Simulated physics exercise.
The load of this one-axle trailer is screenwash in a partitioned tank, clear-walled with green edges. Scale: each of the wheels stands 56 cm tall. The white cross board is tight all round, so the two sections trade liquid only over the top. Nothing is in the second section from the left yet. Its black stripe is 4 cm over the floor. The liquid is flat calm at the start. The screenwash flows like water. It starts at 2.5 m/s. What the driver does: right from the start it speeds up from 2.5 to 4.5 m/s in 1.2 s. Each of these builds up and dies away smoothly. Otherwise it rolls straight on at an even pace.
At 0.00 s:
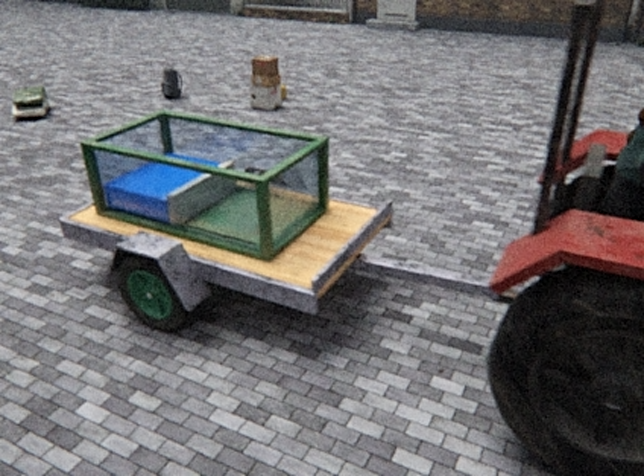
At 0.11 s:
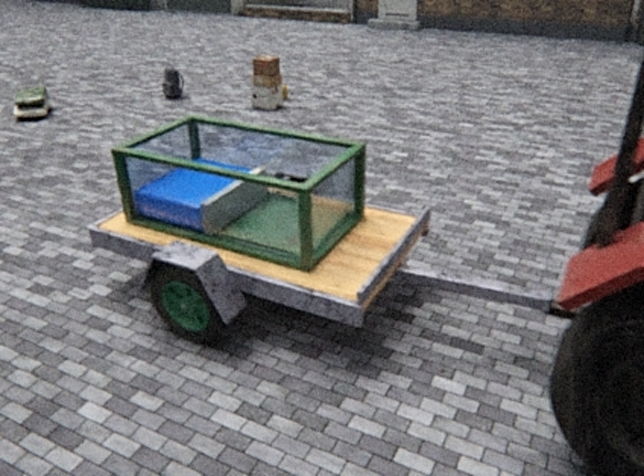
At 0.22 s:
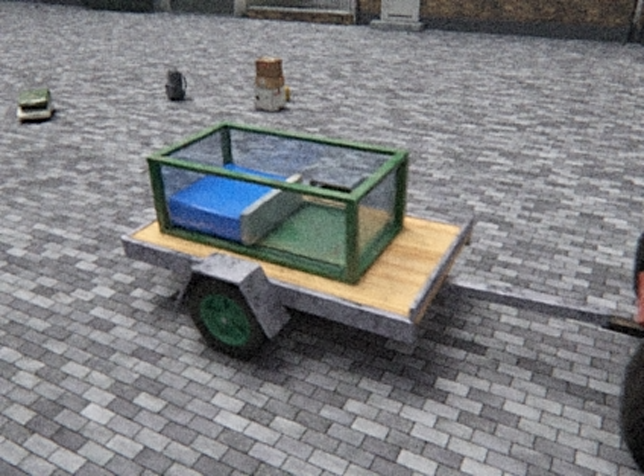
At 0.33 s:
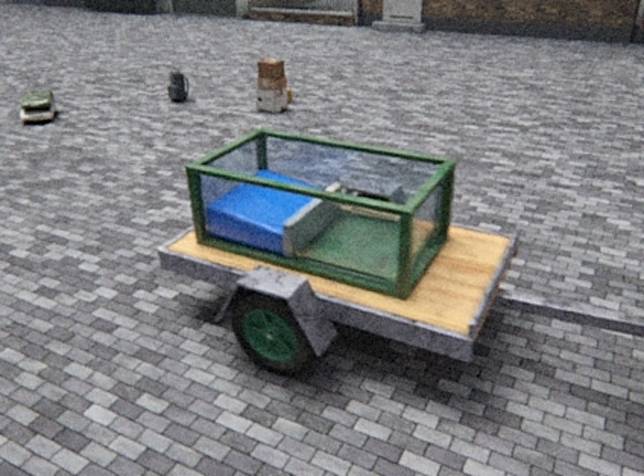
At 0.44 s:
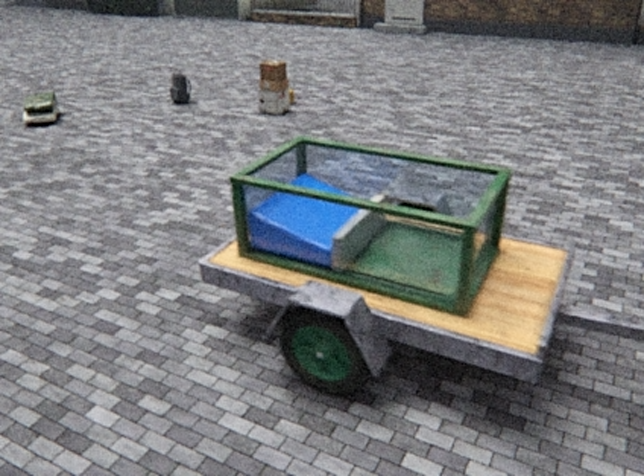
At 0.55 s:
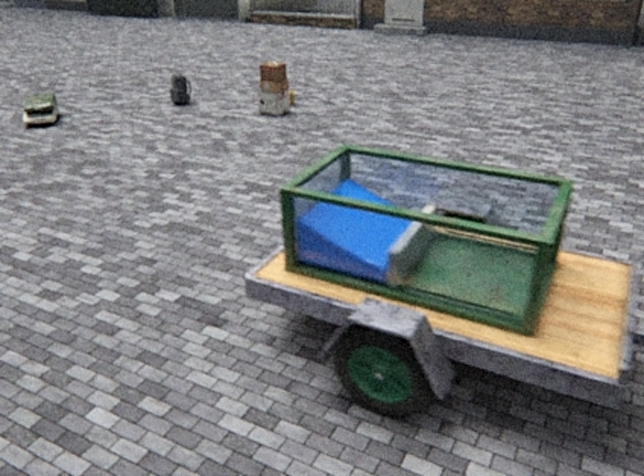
A red tractor pulls a one-axle trailer to the right across a grey paved yard, seen from slightly above by a still camera, and leaves the view at the right edge. The trailer's pale wooden bed carries a clear-walled, green-edged tank with blue liquid left of a grey partition, while small objects stand behind. As the trailer rolls nearer, the liquid's surface tilts, rising at the left.
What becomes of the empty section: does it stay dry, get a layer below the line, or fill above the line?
The empty section finishes dry.
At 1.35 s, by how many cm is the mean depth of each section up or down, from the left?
In cm: 0, 0.
After 0.95 s left to right it is 20, 0 cm deep.
After 1.35 s left to right it is 20, 0 cm deep.
After 1.85 s left to right it is 20, 0 cm deep.
After 4.18 s left to right it is 20, 0 cm deep.
